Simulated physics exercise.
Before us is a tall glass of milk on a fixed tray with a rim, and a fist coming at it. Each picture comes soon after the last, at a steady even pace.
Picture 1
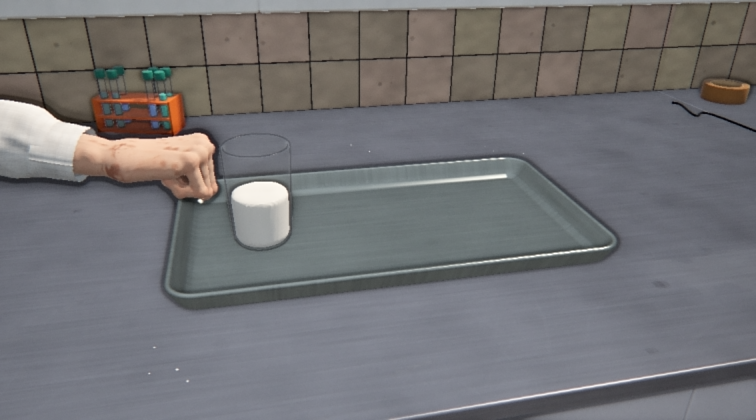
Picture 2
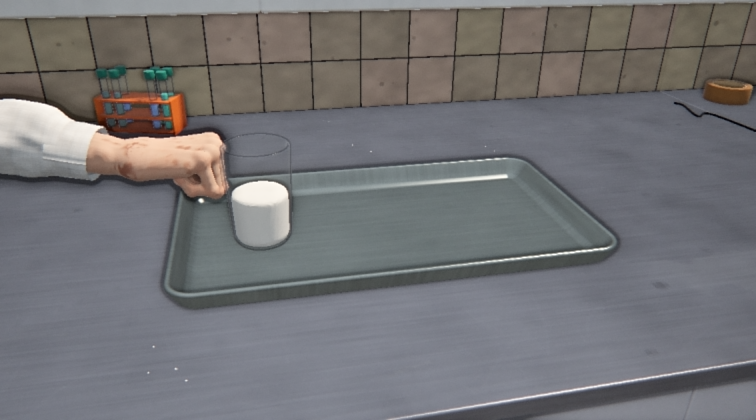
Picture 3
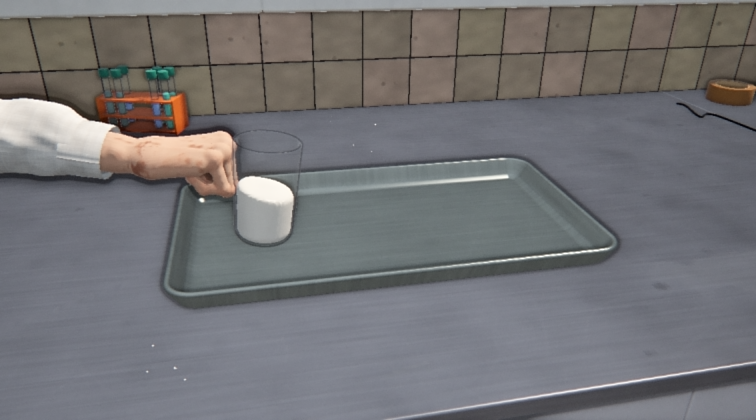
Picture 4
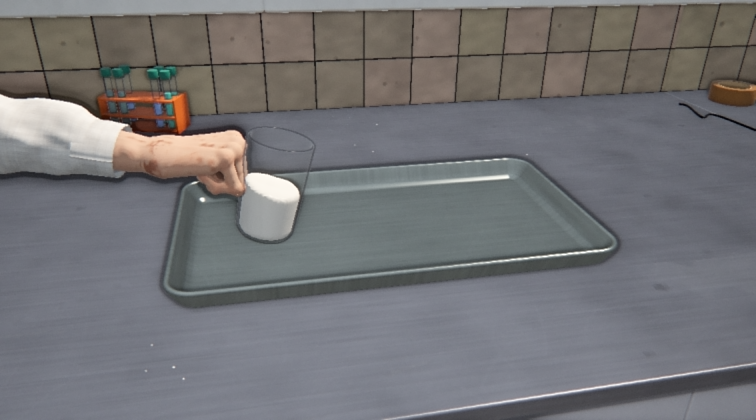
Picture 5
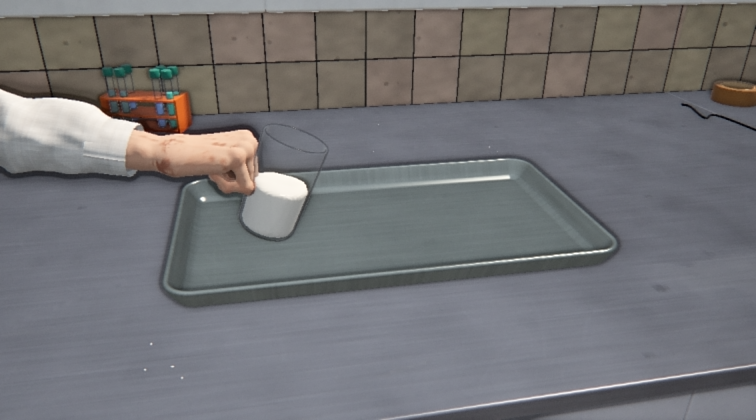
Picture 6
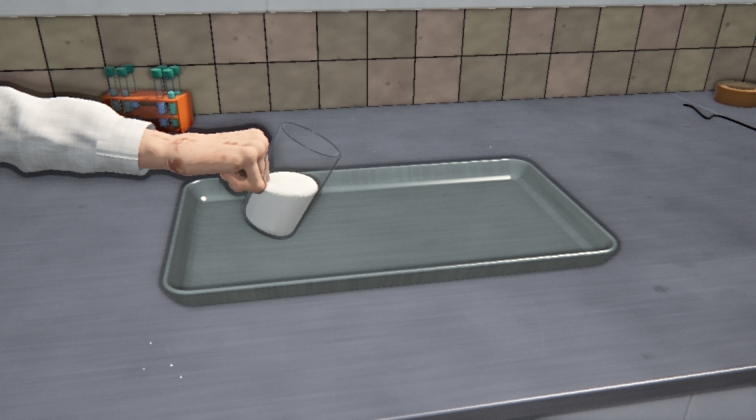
A fist in a white sleeve moved right against a clear glass of white stuff at the left end of a tray, and the glass leaned steadily further to the right.
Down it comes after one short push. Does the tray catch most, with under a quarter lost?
Pretty clearly the tray holds more than three quarters of it afterwards.
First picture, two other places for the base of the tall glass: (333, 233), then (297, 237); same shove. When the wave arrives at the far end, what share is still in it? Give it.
Roughly 60 % and then 45 %.
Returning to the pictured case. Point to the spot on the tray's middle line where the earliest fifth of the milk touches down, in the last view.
Landing point, centre line: Approx. (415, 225).
A moment on, the tall glass lies on its side and 100 per cent is in the glass, 0 on the tray and 0 above or beyond its rim.
Next, the tall glass lies on its side and 70 per cent is in the glass, 29 on the tray and 0 above or beyond its rim.
Then the tall glass lies on its side and 36 per cent is in the glass, 63 on the tray and 1 above or beyond its rim.
Later the tall glass lies on its side and 19 per cent is in the glass, 67 on the tray and 14 above or beyond its rim.
In the end 86 per cent is held by tray and glass, 14 is off the tray.
